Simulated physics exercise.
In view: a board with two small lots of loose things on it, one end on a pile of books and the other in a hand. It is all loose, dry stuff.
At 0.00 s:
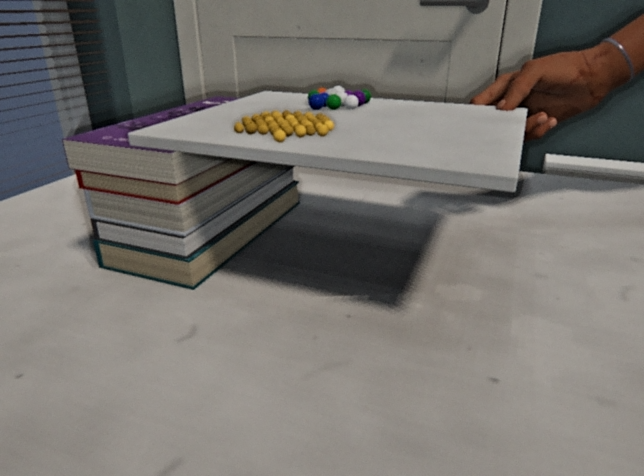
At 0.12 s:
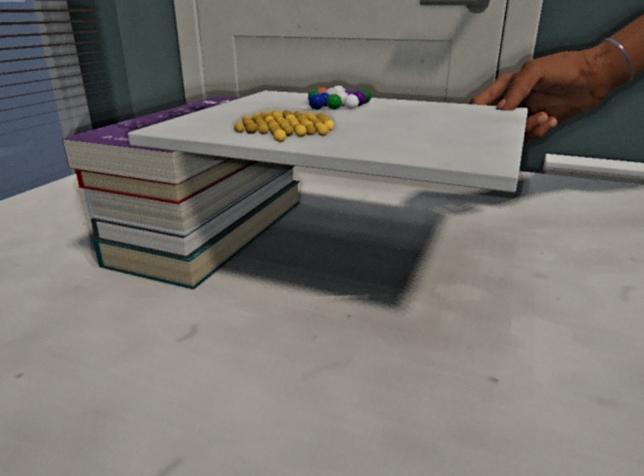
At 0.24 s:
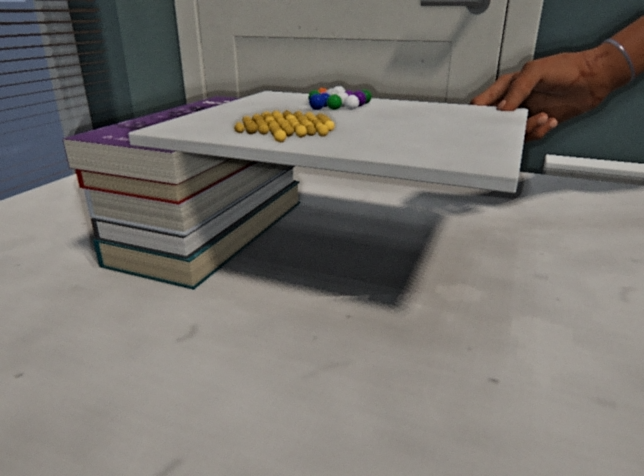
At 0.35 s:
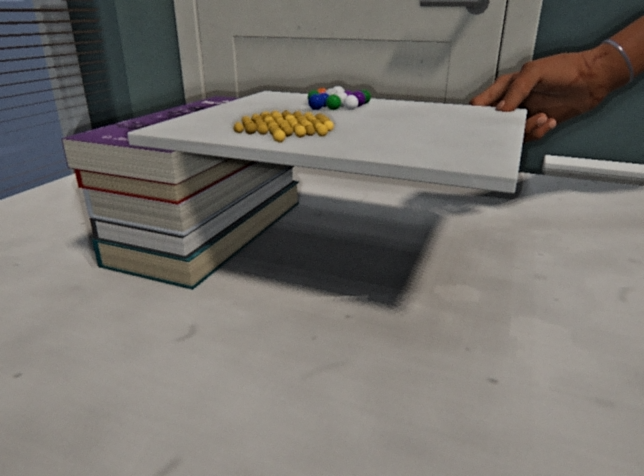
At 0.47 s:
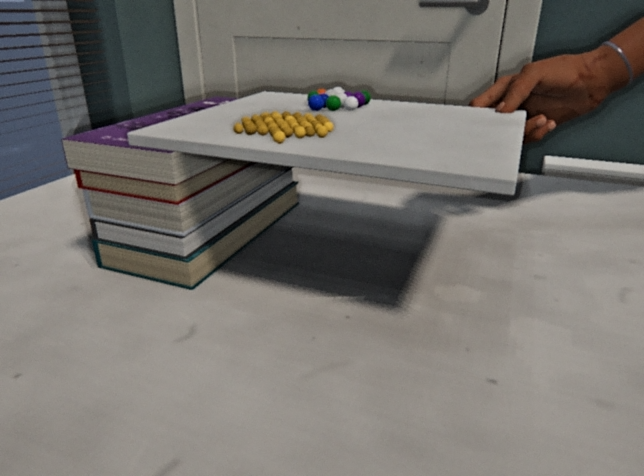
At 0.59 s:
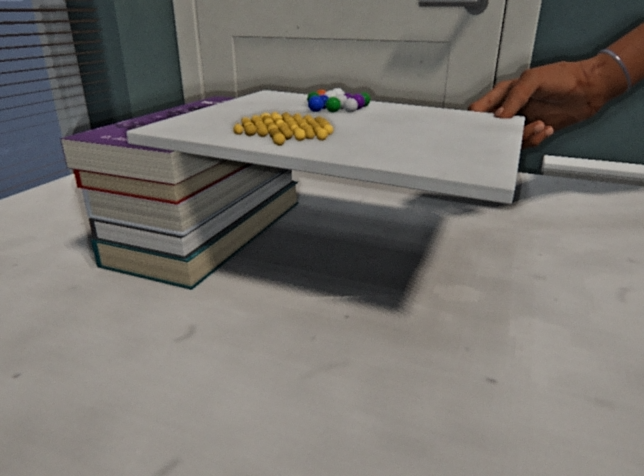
On a pale tabletop, a hand held one end of a white board resting on stacked books, then lowered it slightly, while the yellow balls and the colourful ones behind them stayed put.
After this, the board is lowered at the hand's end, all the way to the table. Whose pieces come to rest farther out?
It is the back batch.
After 1.03 s, board sloping at 14°; front batch the whole lot still on the board; back batch the whole lot still on the board.
After 1.50 s, board sloping at 28°; front batch mostly at the foot of the board; back batch mostly up to a board's length out.
After 2.06 s, board resting at 31°; front batch mostly up to a board's length out; back batch mostly one to two board lengths out.
In the end (3.7 s), board resting at 31°; front batch mostly up to a board's length out; back batch mostly more than two board lengths out, the bulk gone off the table; the back batch has gone farther.
